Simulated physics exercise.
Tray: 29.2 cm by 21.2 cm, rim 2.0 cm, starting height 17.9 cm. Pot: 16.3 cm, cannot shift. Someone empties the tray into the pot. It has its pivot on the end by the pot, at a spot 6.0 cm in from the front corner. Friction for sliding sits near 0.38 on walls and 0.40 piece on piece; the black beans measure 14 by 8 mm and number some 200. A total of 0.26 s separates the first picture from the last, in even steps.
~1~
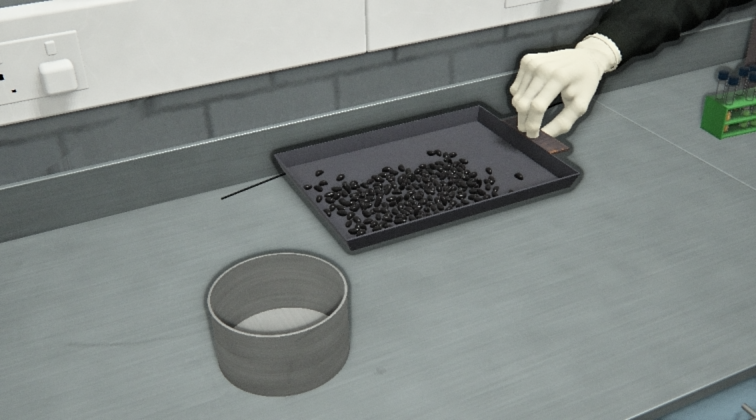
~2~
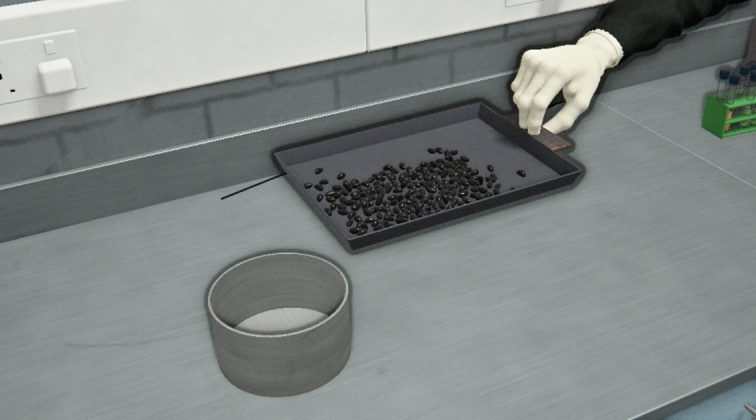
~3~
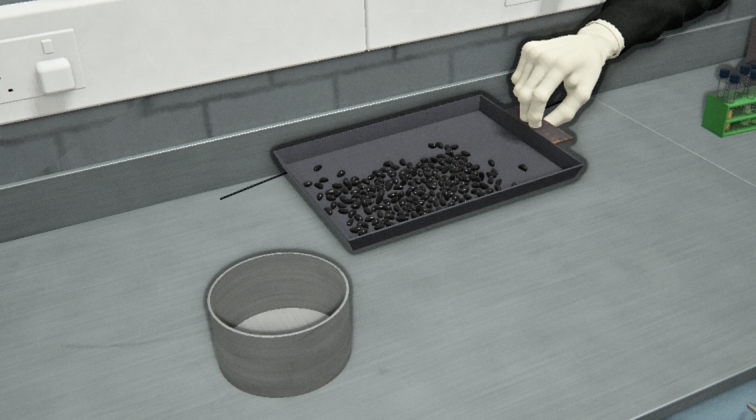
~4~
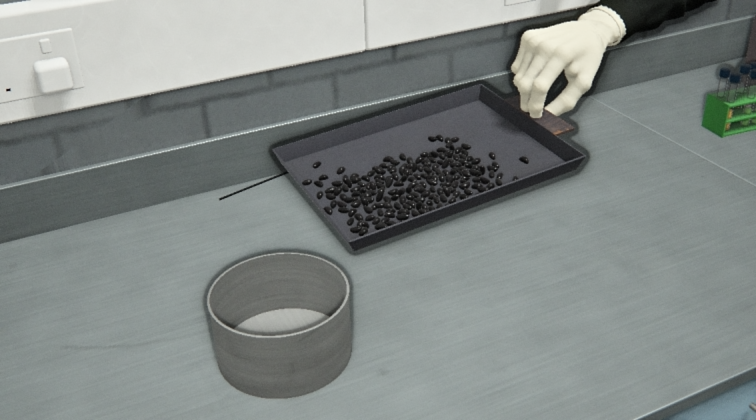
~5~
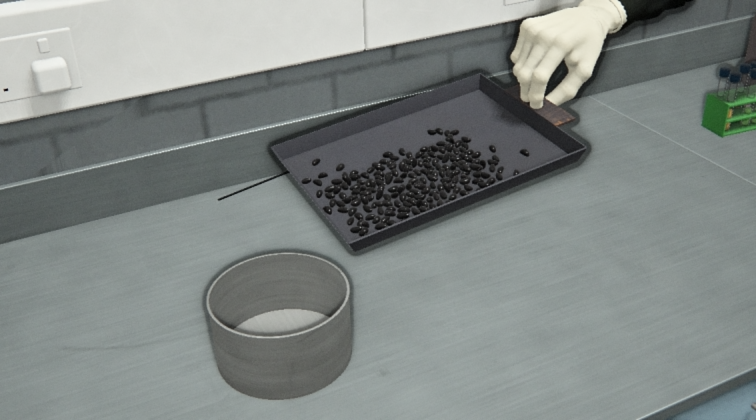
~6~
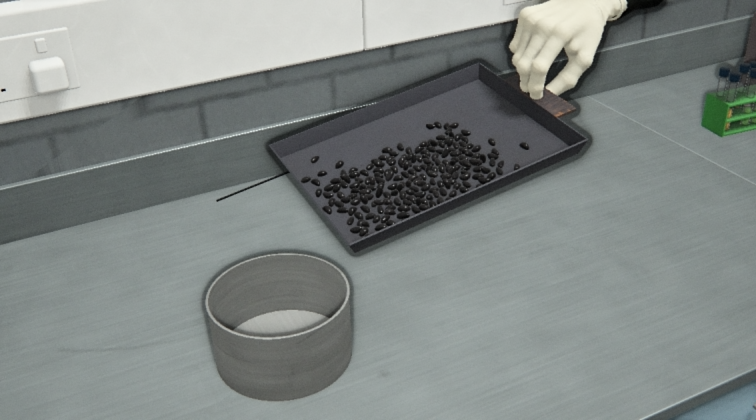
In the video, a white-gloved hand holds the handle of a dark tray of small black beans on a grey counter, near a round grey pot, and slowly raises the tray's right end slightly while the beans barely shift.
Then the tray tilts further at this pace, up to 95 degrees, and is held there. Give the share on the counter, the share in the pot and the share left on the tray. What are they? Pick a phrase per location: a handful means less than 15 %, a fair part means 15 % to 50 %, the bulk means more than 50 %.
Counter: The bulk, pot: A fair part, tray: A handful.
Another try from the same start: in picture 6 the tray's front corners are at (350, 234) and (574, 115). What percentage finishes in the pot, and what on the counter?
In the pot: 80 per cent; on the counter: 20 per cent.
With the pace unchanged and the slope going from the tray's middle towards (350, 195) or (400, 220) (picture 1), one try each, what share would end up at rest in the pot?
The share comes to roughly 75 in a hundred, then roughly 10 in a hundred.
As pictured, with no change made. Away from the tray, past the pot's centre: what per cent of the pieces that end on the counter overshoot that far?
Share: Around 40 %.
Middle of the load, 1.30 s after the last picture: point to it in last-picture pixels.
At about (333, 296).
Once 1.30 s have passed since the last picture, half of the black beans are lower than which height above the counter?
Around 12 cm up.
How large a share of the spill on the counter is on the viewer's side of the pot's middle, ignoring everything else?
About 100 percent of the spill.
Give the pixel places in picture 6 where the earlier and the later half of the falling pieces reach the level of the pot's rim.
Early half: About (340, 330); late half: (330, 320).
Then, 0.78 s after the last picture, tilt 50 degrees; the tray holds 100 %, the pot 0 %.
Then, 1.30 s after the last picture, tilt 76 degrees; the tray holds 35 %, the pot 20 %.
Then, 1.88 s after the last picture, tilt 95 degrees; the tray holds 0 %, the pot 35 %.
In the end, counter 65 %, pot 35 %, tray 0 %.
